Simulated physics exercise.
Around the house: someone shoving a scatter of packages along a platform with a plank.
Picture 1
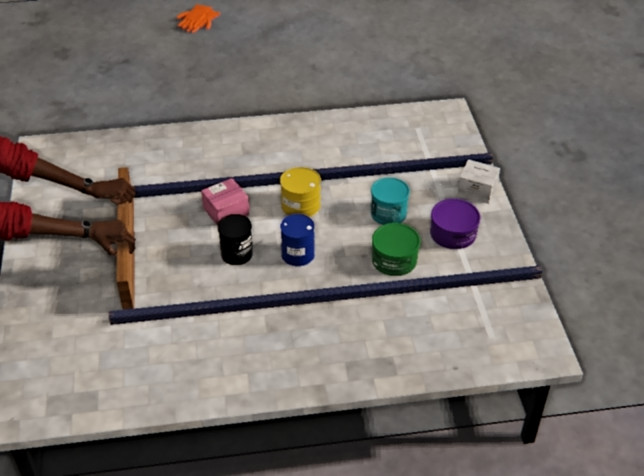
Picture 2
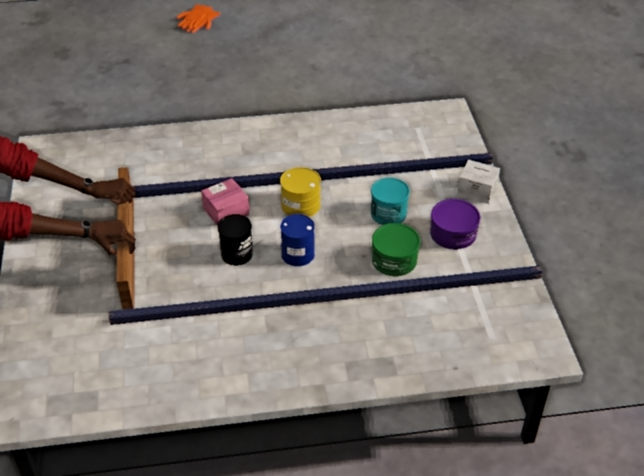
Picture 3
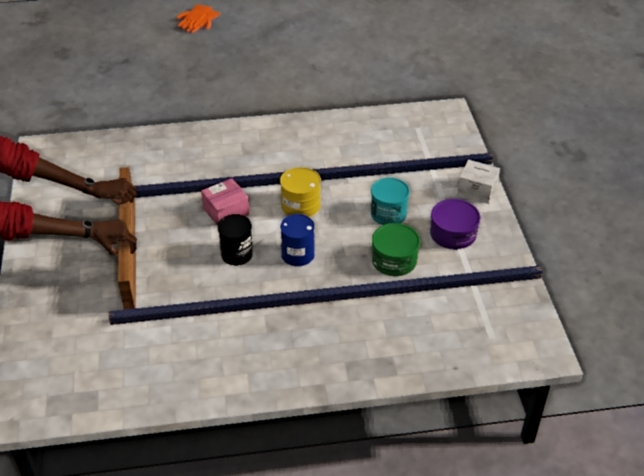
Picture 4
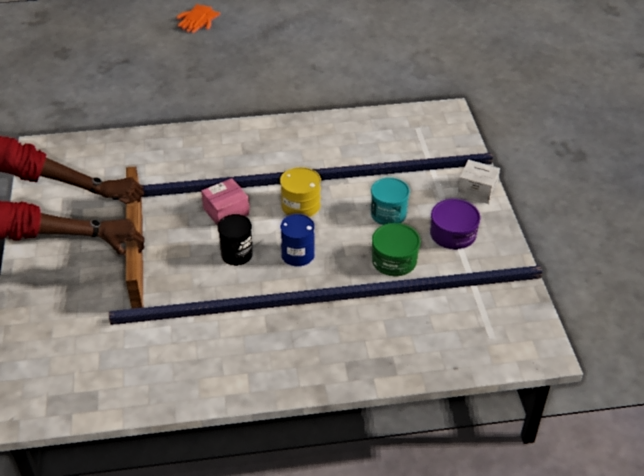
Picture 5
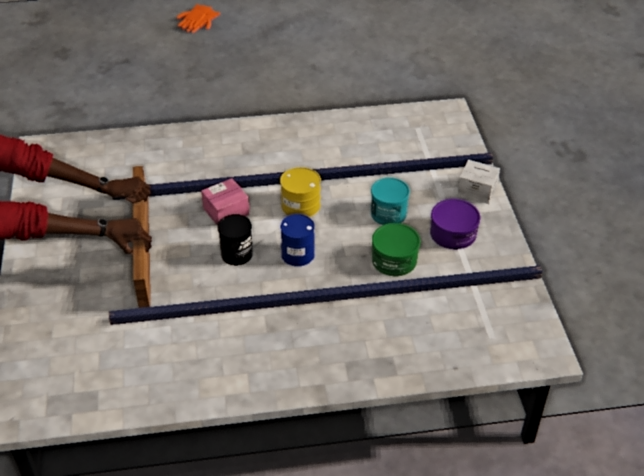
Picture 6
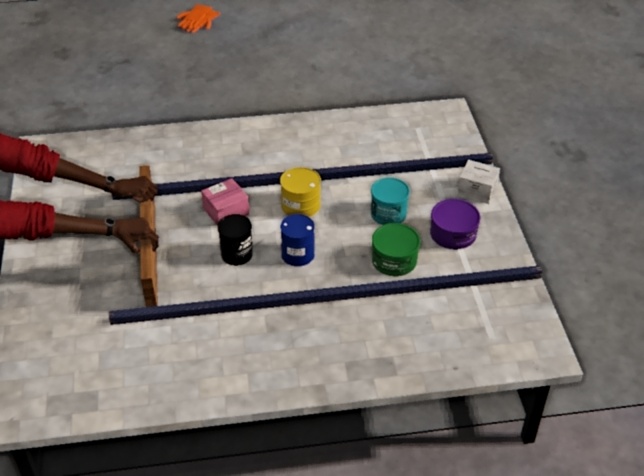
In this clip, two hands in red sleeves hold a wooden plank at the left of a table, nearly still at first, then push it slightly right toward pink, black, yellow, blue, turquoise, green, purple and white containers, which stay unmoved.
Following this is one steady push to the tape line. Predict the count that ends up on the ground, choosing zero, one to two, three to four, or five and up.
The fall count stops at one or two.
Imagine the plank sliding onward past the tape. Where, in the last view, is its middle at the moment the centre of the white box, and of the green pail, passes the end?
The white box puts it at (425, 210), the green pail at (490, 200).
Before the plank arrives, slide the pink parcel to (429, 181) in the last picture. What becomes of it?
In this case the pink parcel does not drop.
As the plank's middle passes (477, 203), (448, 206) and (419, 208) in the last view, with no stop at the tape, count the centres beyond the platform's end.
Per position: 5 / 2 / 0.
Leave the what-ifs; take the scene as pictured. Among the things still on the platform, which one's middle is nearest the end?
The yellow canister ends nearest.
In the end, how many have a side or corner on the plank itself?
The answer is 2.
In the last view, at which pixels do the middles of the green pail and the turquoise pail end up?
The green pail stops around (515, 247); the turquoise pail around (493, 194).
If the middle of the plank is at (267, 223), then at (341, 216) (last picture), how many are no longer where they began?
At first I count 4, and then 6.
Soon after, none off yet; white box at rest near (479, 182); purple pail at rest near (455, 224); turquoise pail at rest near (390, 202).
In the end, the number that fall off is one or two; gone, purple pail and white box.
